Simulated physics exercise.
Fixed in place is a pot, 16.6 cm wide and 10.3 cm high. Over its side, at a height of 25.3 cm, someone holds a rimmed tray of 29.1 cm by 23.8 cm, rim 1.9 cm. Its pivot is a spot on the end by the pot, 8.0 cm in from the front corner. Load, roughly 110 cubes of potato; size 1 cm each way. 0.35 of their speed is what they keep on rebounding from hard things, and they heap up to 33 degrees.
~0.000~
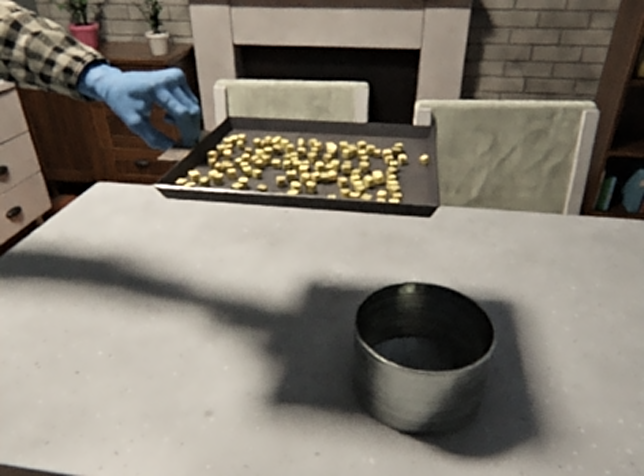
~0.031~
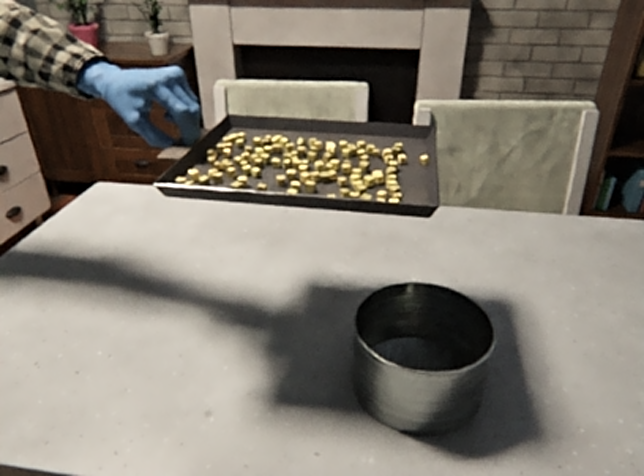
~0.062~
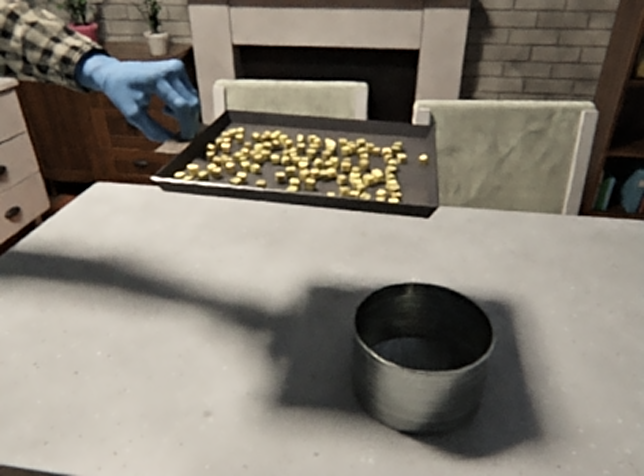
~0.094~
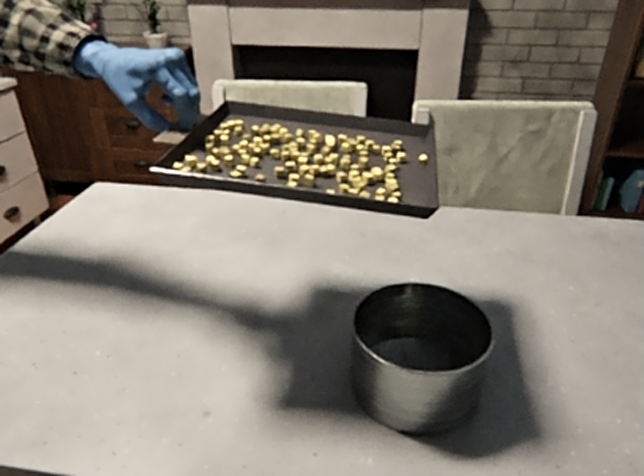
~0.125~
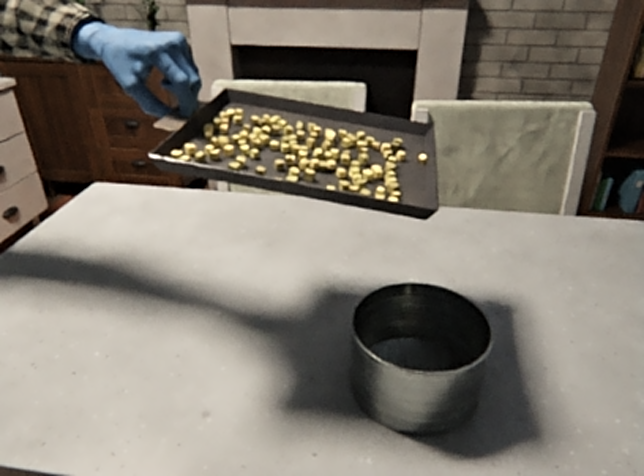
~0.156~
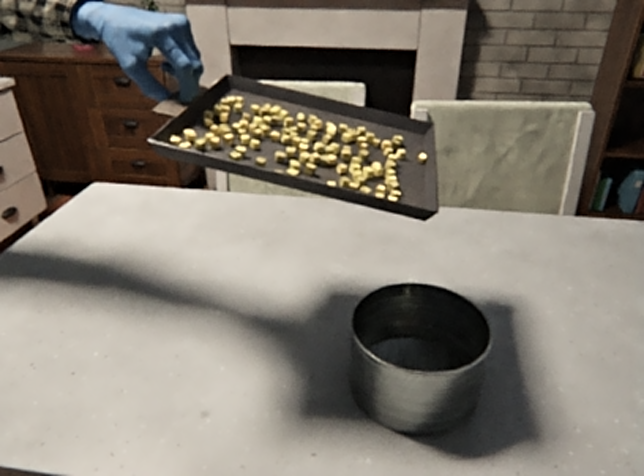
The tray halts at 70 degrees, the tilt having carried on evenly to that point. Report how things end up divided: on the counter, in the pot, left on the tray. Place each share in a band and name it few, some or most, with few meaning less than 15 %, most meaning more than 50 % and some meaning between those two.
In the end: Counter most, pot some, tray few.
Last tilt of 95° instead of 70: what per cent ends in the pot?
Roughly 45 percent.
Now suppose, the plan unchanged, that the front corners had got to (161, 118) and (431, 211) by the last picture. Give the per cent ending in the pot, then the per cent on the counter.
The pot gets 45 and the counter 50.
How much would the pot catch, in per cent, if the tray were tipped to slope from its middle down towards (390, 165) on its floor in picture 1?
Estimate: Near 5 per cent.
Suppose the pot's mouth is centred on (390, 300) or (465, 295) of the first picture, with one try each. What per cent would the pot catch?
Estimates: 0 in a hundred and 70 in a hundred.
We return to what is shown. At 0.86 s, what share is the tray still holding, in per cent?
About 10 per cent.
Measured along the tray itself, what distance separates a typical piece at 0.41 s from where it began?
I'd say close to 0 centimetres.
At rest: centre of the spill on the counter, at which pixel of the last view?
The spill's middle ends up near (595, 376).
After 0.41 s, tilt 41 degrees; the tray holds 100 %, the pot 0 %.
After 0.57 s, tilt 60 degrees; the tray holds 100 %, the pot 0 %.
After 0.86 s, tilt 70 degrees; the tray holds 10 %, the pot 25 %.
In the end, at 2.3 s, counter 60 %, pot 35 %, tray 5 %.
